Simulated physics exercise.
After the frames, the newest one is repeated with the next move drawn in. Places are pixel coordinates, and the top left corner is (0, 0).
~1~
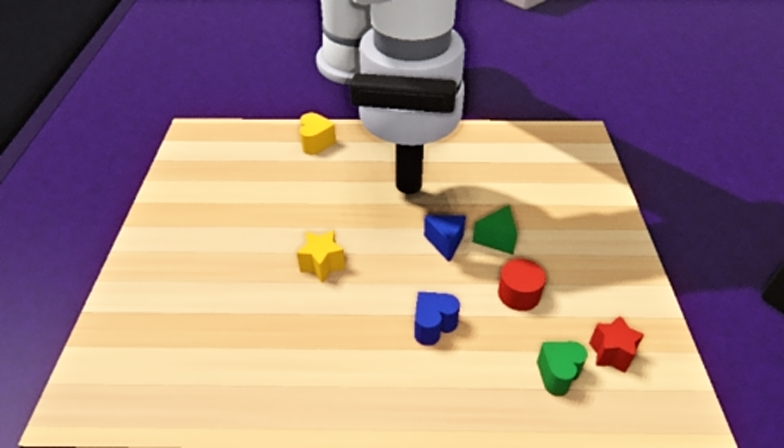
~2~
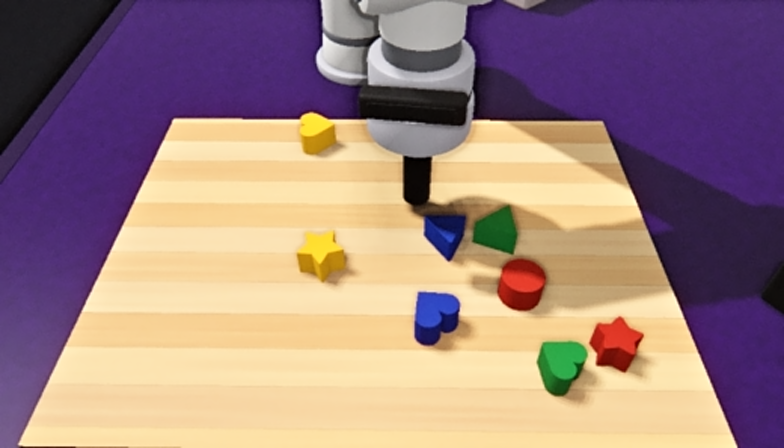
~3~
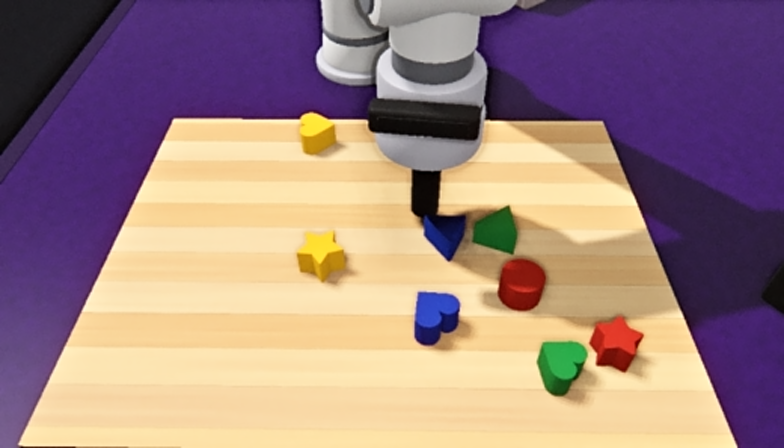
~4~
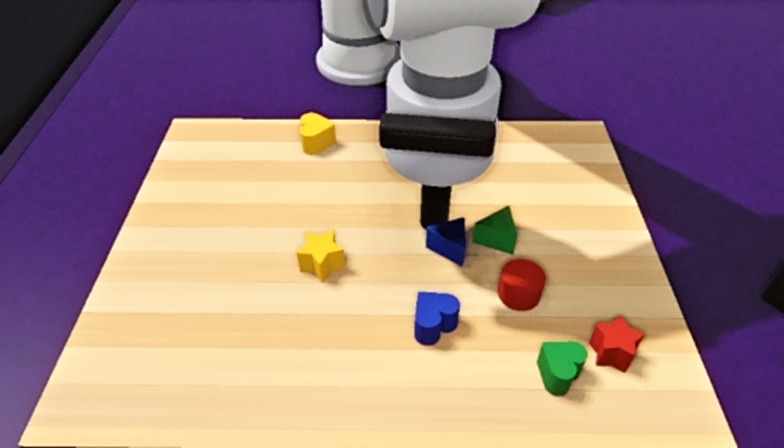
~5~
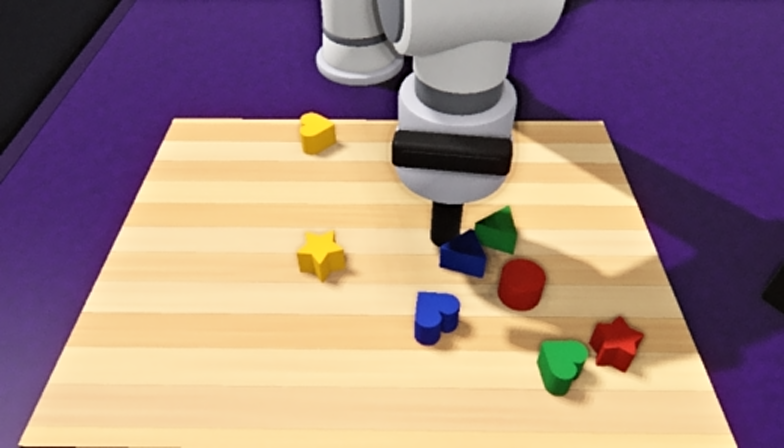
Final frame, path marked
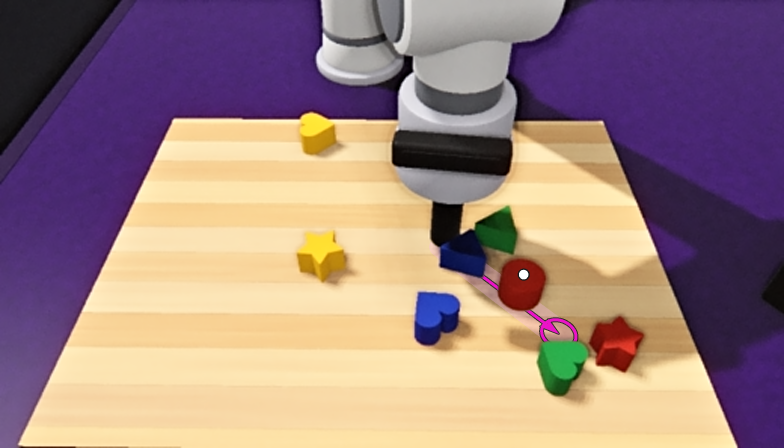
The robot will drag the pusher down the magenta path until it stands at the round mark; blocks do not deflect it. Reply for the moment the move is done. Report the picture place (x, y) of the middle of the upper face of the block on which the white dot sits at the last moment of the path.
Roughly at (607, 316).
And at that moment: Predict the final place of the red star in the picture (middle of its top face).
At pixel (645, 344).
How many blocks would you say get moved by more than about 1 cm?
By the end of the path, three or more blocks have moved more than about a centimetre.
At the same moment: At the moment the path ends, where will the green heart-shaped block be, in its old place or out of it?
The green heart-shaped block will stay where it stands.
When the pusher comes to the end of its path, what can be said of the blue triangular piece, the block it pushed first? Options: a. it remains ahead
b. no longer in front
The correct letter is b.
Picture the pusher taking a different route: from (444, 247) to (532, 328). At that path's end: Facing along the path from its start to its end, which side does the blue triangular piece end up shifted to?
Facing from start to end, it shifts right.
Path on the board, from (444, 247) directly to (559, 334); the dot is on the red circular block.
The first path, step by step. One third of the way, pusher at (481, 265); blue triangular piece at (497, 276), turned 20° clockwise; red circular block at (535, 282).
Two thirds of the way, pusher at (520, 294); blue triangular piece at (513, 308), turned 45° clockwise; red circular block at (560, 298).
At the end, pusher at (562, 325); blue triangular piece at (516, 314), turned 80° clockwise; red circular block at (607, 316); green heart-shaped block in place; red star at (645, 344), turned 40° clockwise.
